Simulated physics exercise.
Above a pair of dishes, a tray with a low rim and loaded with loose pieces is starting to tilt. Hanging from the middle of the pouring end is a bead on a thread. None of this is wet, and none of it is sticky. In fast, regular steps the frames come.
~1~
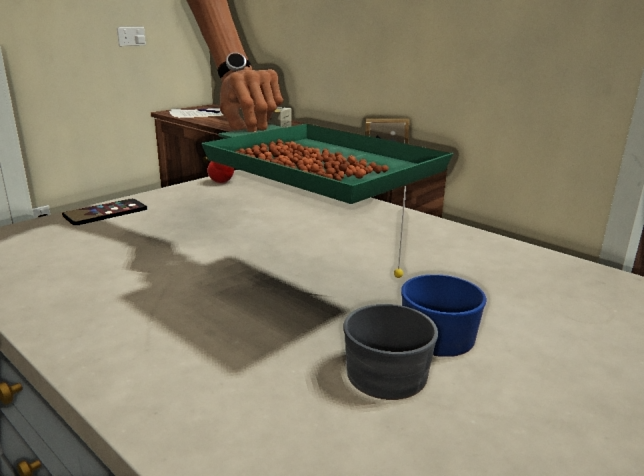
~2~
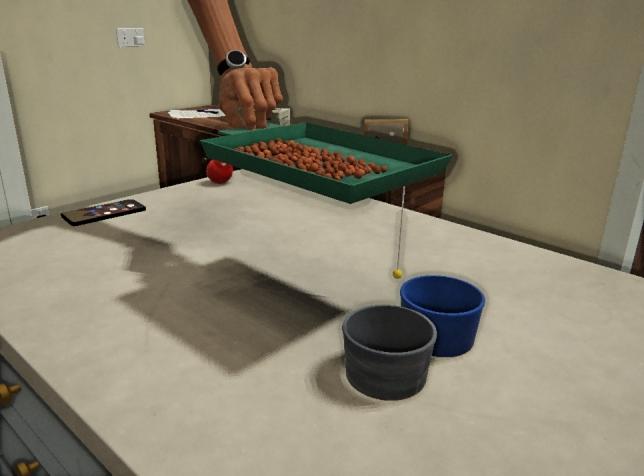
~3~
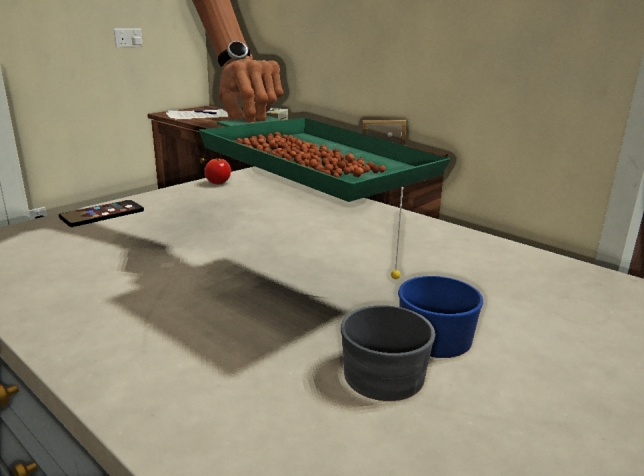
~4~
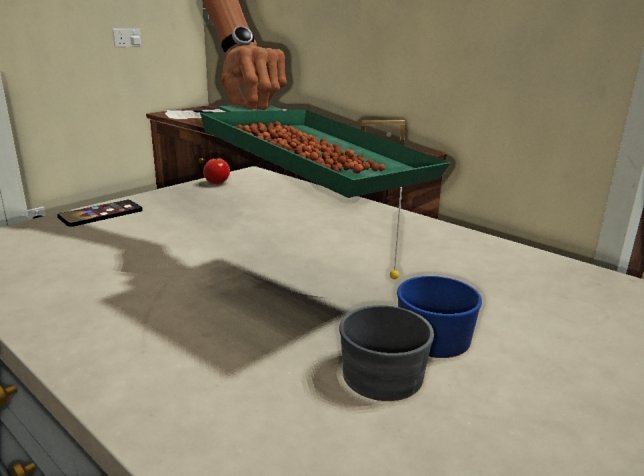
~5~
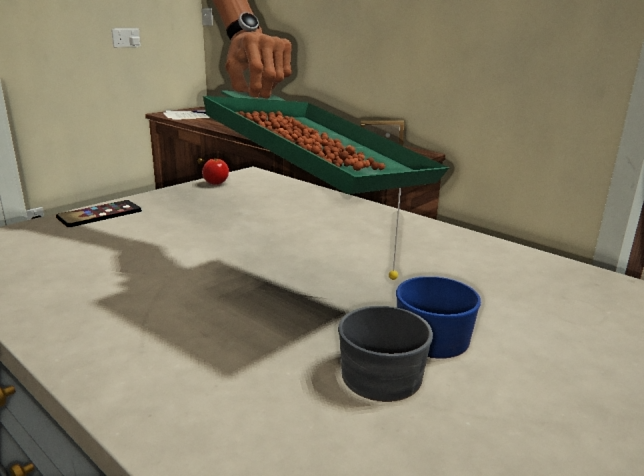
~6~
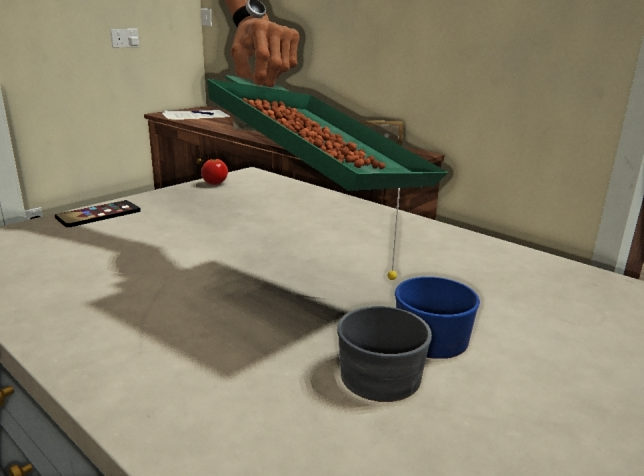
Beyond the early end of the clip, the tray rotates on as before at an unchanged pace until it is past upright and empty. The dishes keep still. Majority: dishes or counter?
The dishes are left with the minor part.
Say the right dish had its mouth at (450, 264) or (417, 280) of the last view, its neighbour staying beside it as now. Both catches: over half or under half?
Catch, run one: Past the halfway mark; run two: Past the halfway mark.
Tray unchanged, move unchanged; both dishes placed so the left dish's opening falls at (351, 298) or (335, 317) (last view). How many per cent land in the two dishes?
Trial 1 near 70 percent, trial 2 near 10 percent.
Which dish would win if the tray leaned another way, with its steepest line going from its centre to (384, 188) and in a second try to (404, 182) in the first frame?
Leftward dish for the first, Rightward dish for the second.
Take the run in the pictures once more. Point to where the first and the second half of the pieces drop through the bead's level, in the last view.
The opening half passes (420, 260), the closing half (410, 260).
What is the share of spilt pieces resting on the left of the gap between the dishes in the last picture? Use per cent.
Roughly 30 in a hundred.
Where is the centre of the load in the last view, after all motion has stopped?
Near (433, 309).
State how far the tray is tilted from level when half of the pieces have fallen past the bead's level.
I'd say close to 115 degrees.
Shortly afterwards, tray tipped steeply; all but a few on the tray; only a few outside both; only a few in the air.
Next, tray tipped past a quarter turn; the bulk on the tray; only a few in the right dish; near a quarter outside both; only a few in the air.
Some moments later, tray tipped past a quarter turn; near a quarter in the right dish; the bulk outside both.
In the end, tray tipped past a quarter turn; none at all in the left dish; near a quarter in the right dish; the bulk outside both.
